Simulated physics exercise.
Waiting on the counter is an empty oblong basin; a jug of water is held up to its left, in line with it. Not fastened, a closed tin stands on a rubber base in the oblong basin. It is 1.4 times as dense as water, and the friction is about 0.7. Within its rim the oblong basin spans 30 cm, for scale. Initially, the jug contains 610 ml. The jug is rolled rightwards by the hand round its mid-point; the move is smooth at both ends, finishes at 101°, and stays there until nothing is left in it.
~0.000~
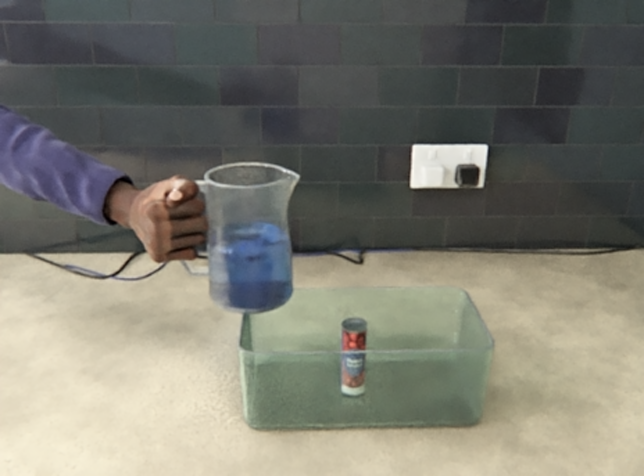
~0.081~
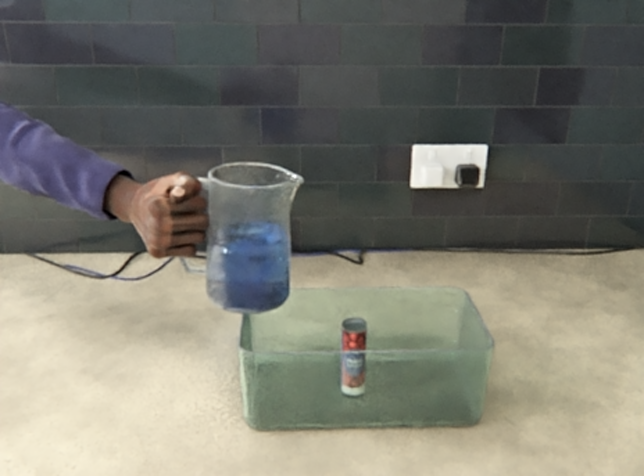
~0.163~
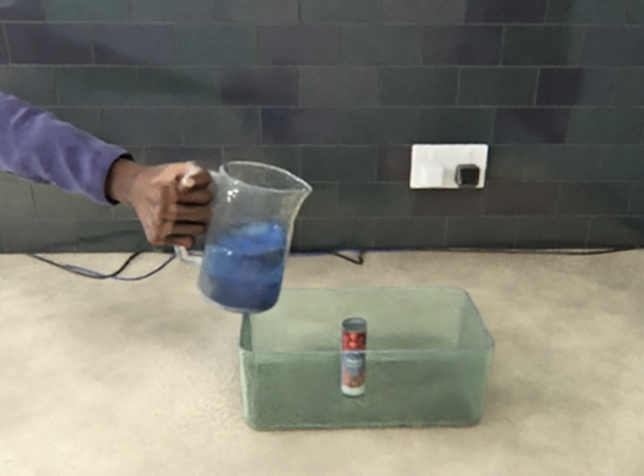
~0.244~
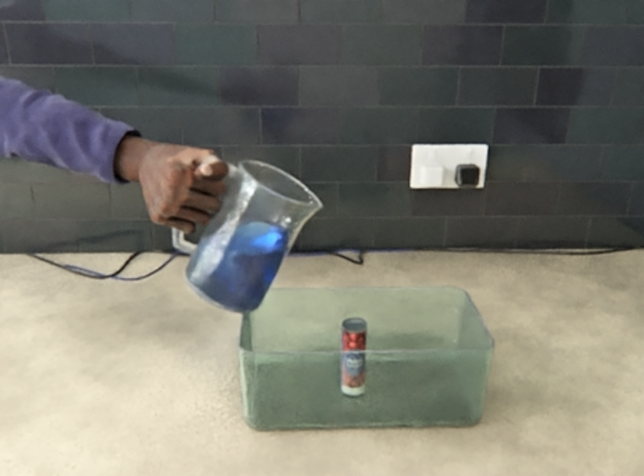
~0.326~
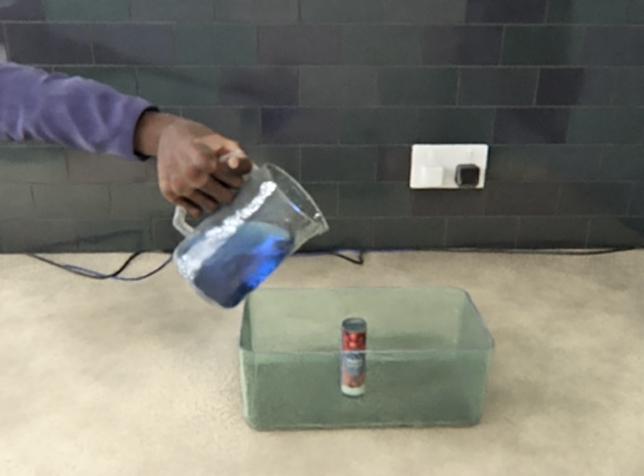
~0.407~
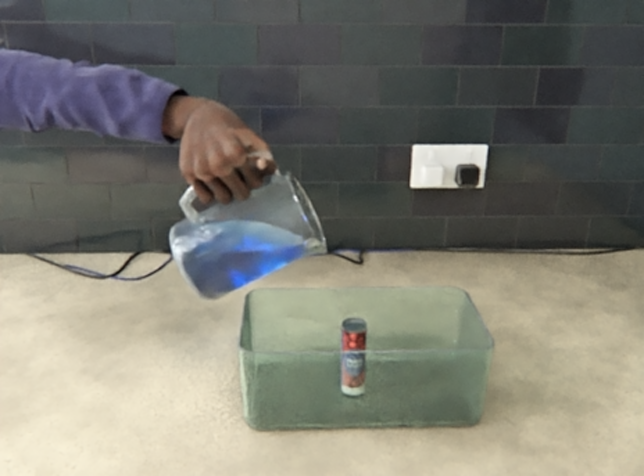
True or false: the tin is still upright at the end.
True.
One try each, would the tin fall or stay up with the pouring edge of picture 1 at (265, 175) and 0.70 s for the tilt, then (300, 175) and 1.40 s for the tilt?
Trial 1 - tin tips; trial 2 - tin stays standing.
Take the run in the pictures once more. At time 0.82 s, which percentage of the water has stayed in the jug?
34 in a hundred, give or take.
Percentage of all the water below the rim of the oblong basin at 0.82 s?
The fraction sits near 52 in a hundred.
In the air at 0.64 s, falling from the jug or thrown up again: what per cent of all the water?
I'd put it at about 18 percent.
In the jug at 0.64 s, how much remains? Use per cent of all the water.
Roughly 74 percent.
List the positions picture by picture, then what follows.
In the first picture, it leans 0°; its right rim is at (299, 176); the water meets the walls at (211, 233) and (289, 233); the oblong basin's rim runs from (243, 320) to (479, 317); the tin's top is at (354, 327).
In the second picture, it leans 3°; its right rim is at (303, 179); the water meets the walls at (211, 235) and (289, 232).
In the third picture, it leans 13°; its right rim is at (312, 189); the water meets the walls at (208, 238) and (289, 232).
In the fourth picture, it leans 27°; its right rim is at (323, 205); the water meets the walls at (200, 242) and (291, 234).
In the fifth picture, it leans 45°; its right rim is at (329, 228); the water meets the walls at (182, 242) and (297, 236).
In the sixth picture, it leans 63°; its right rim is at (327, 251); the water meets the walls at (176, 228) and (308, 241).
After 0.64 s the tilt is 99° and 74 per cent is still to pour; the tin stands where it began.
After 0.82 s the tilt is 101° and 34 per cent is still to pour; the tin stands where it began.
After 1.00 s the tilt is 101° and 14 per cent is still to pour; the tin stands where it began.
After 1.20 s the tilt is 101° and 5 per cent is still to pour; the tin stands where it began.
In the end the tin stands where it began.
